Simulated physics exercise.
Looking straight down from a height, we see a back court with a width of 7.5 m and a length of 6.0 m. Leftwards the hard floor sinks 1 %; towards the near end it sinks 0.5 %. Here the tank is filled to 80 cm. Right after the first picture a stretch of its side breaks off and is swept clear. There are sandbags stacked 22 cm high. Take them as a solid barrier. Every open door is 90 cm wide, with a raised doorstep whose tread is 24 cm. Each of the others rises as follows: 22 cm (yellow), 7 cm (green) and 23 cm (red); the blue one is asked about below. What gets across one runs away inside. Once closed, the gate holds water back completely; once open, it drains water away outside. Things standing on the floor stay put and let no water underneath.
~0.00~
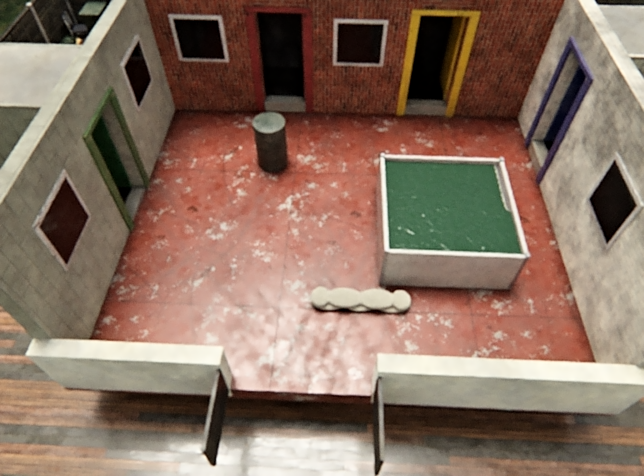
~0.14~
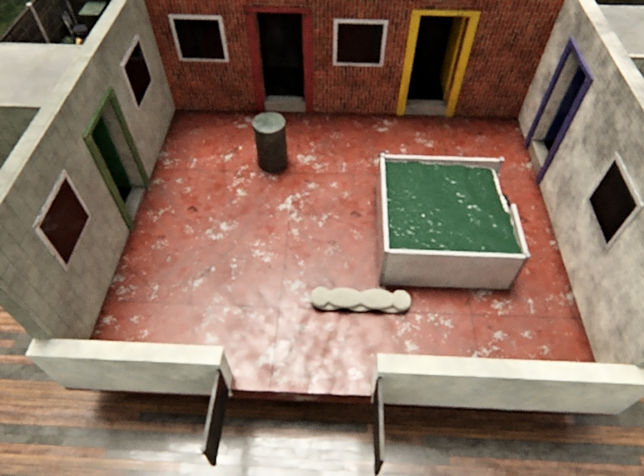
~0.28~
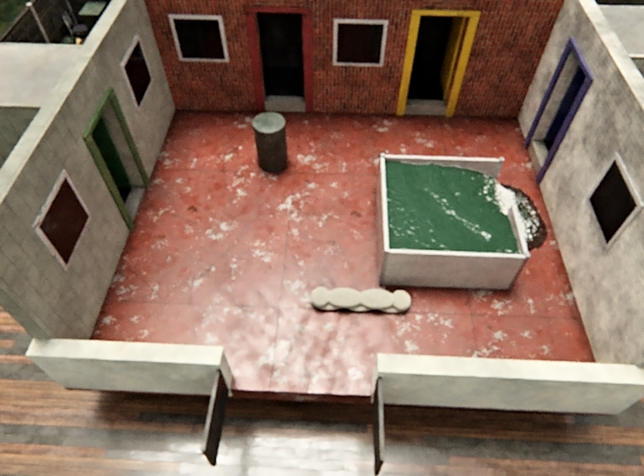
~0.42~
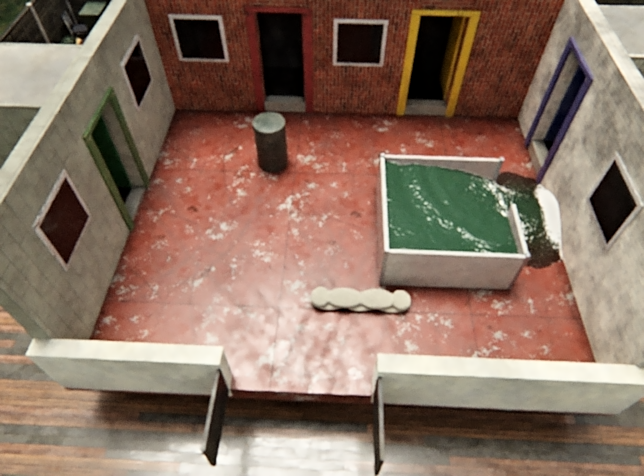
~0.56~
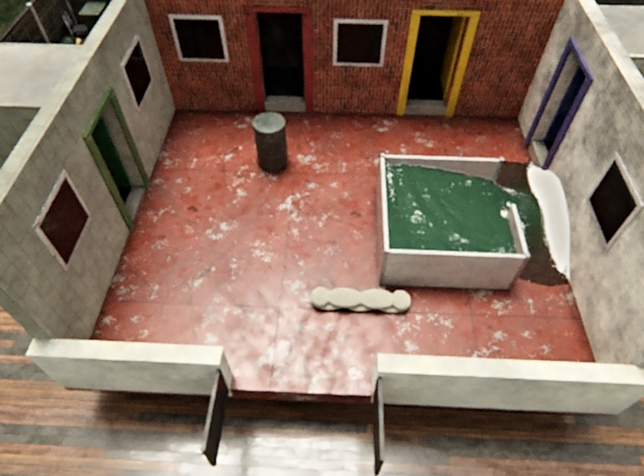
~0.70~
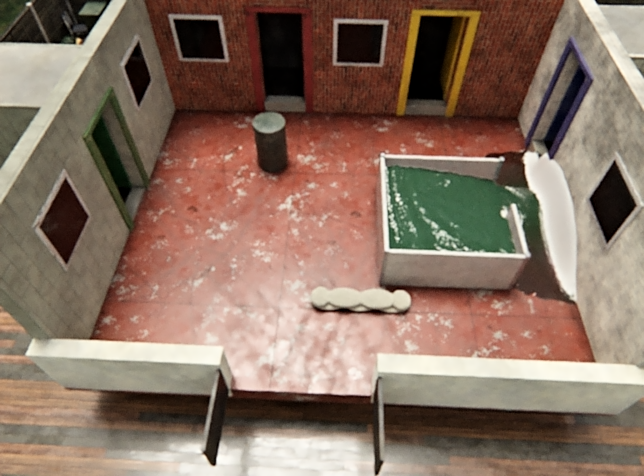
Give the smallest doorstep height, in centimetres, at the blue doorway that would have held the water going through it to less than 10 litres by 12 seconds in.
The smallest height is about 22 cm.
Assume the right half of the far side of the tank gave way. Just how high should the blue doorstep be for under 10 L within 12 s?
Minimum height: Approx. 26 cm.
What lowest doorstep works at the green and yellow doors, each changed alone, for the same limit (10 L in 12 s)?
About 13.0 cm at green and 13.0 cm at yellow.
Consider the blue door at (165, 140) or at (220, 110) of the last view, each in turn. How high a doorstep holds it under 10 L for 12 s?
In turn: Roughly 15 cm, roughly 9.5 cm.
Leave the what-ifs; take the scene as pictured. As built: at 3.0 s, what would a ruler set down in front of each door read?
Centimetres: Yellow = 17, green = 0, red = 4, blue = 16.
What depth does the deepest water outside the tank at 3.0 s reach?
Max depth: Near 34 cm.
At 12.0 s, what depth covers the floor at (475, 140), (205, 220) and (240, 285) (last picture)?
Respectively 5 cm, 8 cm and 7 cm.
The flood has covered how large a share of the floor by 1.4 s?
Near 15 per cent of the open floor.
After 1.4 s water covers 15 % of the floor, deepest (61 cm) near (543, 213); 26 cm at the blue door, 2 litres in over its 23 cm doorstep.
After 3.0 s water covers 40 % of the floor, deepest (34 cm) near (545, 220); 16 cm at the blue door, 9 litres in over its 23 cm doorstep.
After 12.0 s water covers 95 % of the floor, deepest (14 cm) near (131, 231); 4 cm at the blue door, 9 litres in over its 23 cm doorstep.
At the blue door as built, the water arrived by 0.7 s and peaked near 26 cm at 1.4 s.
Run again over the same 12 s with other heights there, 14 litres in over 20.5 cm, 7 litres over 24 cm. The limit of 10 litres is kept from about 22 cm up.
